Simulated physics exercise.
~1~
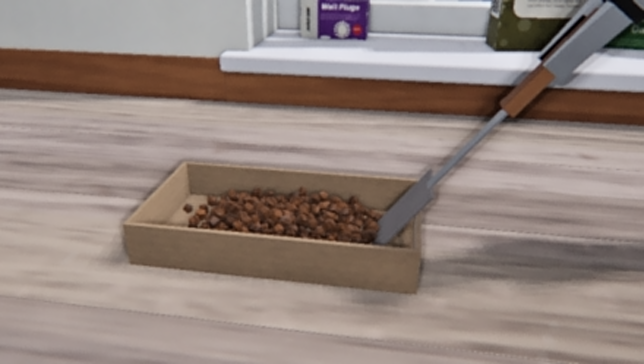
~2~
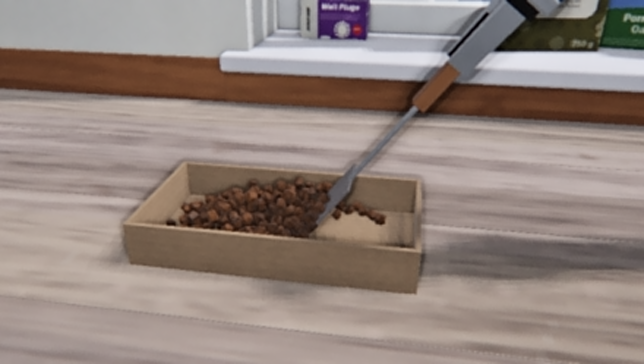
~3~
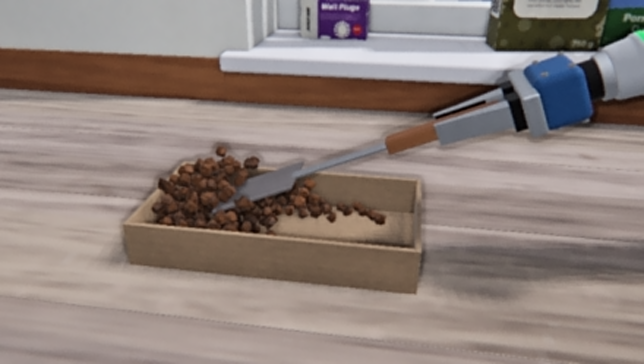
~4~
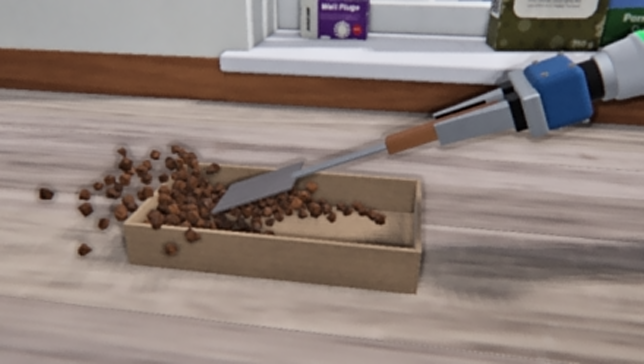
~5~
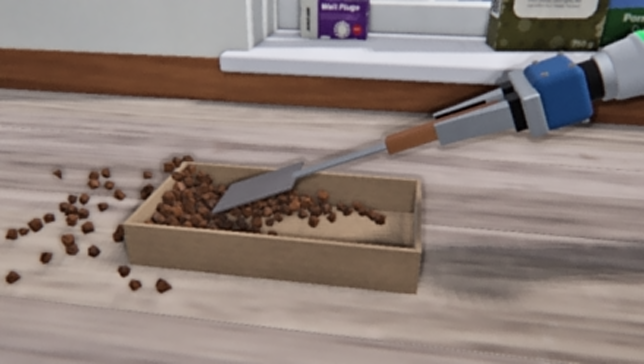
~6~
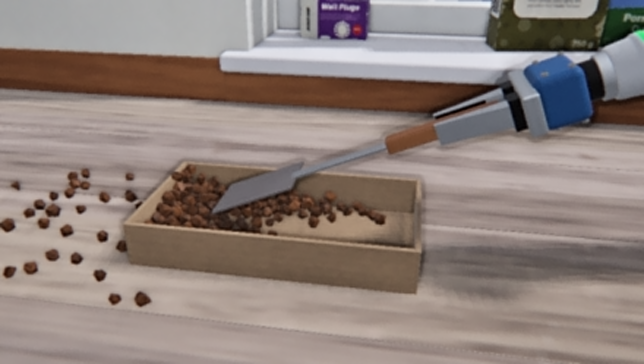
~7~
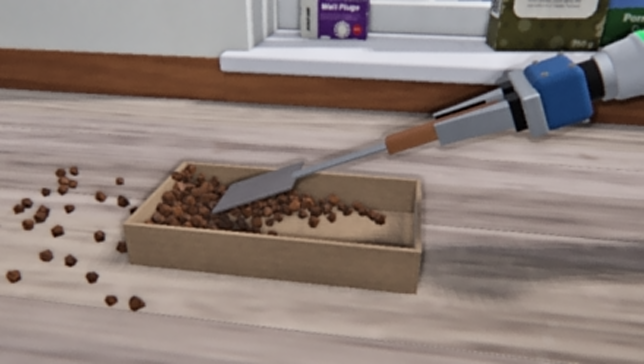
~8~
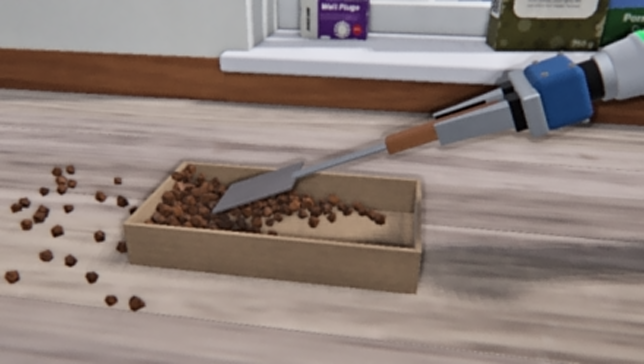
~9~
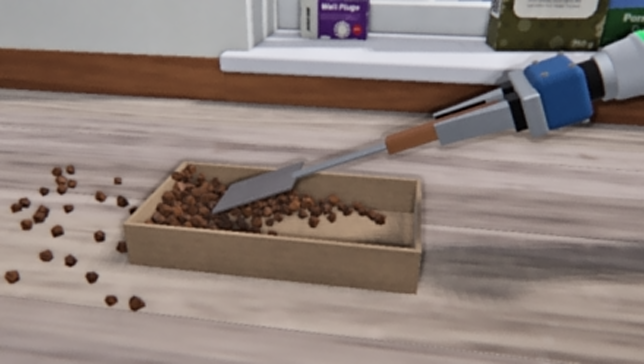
Robot arm pushing brown pellets leftward through a tray with a flat turner, flinging some over the end, where they lie scattered.
